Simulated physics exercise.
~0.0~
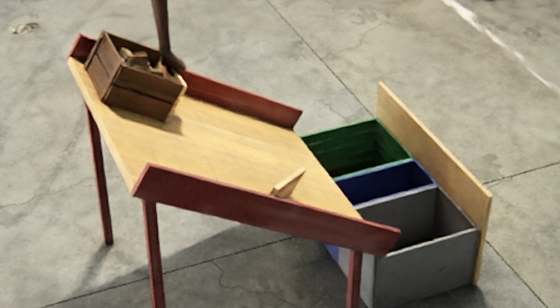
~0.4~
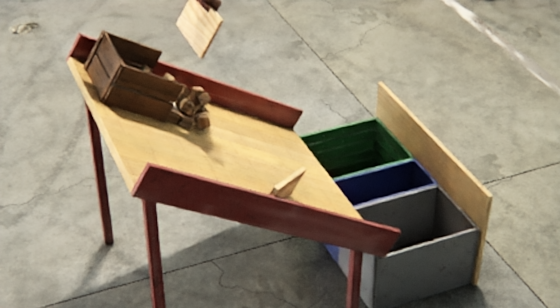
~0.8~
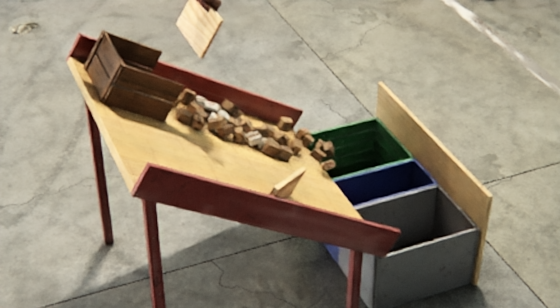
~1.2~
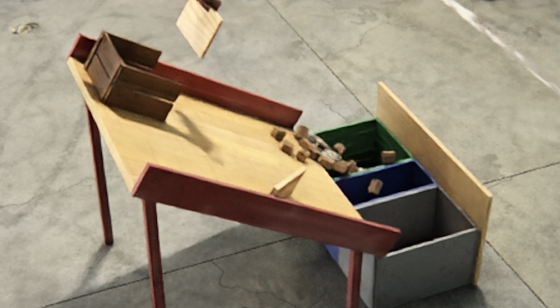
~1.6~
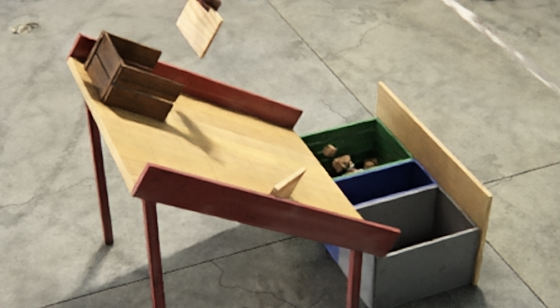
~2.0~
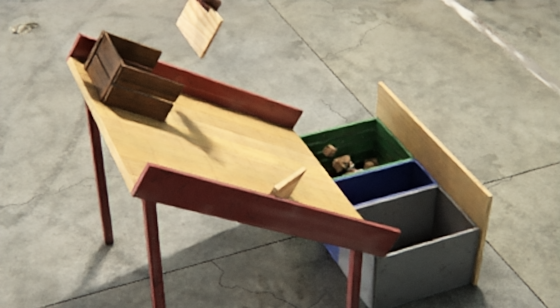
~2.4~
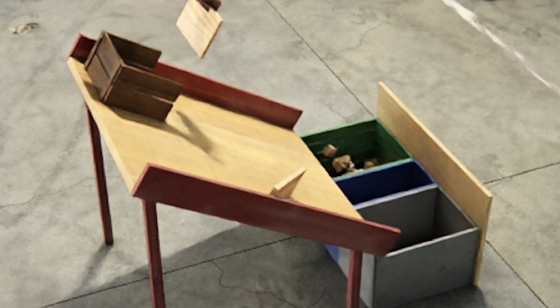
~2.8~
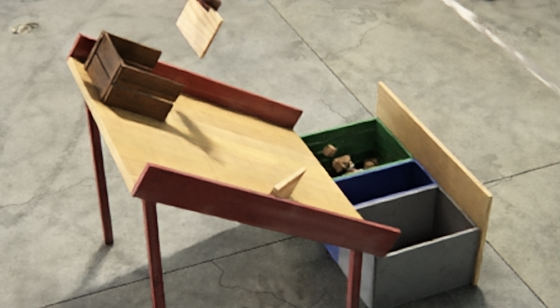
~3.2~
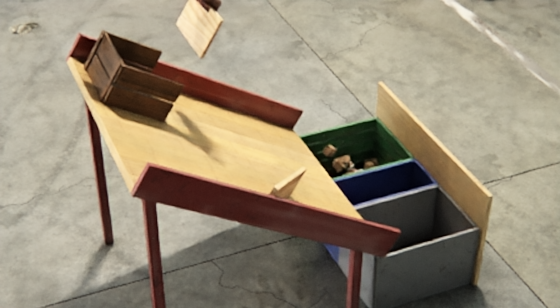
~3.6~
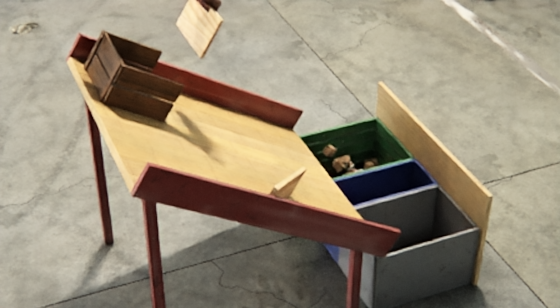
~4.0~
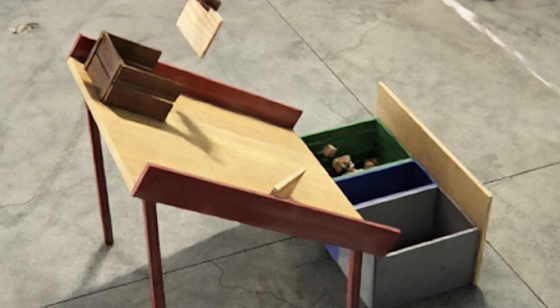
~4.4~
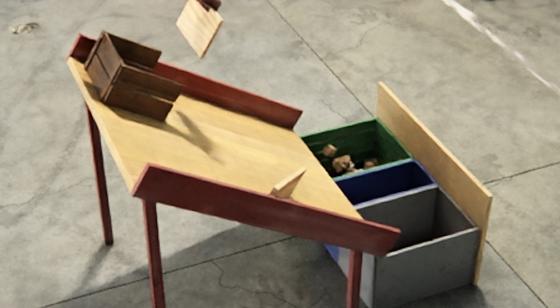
To begin with, a wooden pen full of small brown blocks sits at the top of a sloping table with red side rails, above a green tub, a blue bin and a grey tote. The gate lifts up and to the right, and the blocks start spilling out of the pen. They tumble down the slope in a long stream toward the lower right. At the bottom edge they drop off, most heading into the green tub while a stray falls toward the blue bin. Finally, the slope is clear, blocks rest in the green tub, and the gate hangs tilted above.
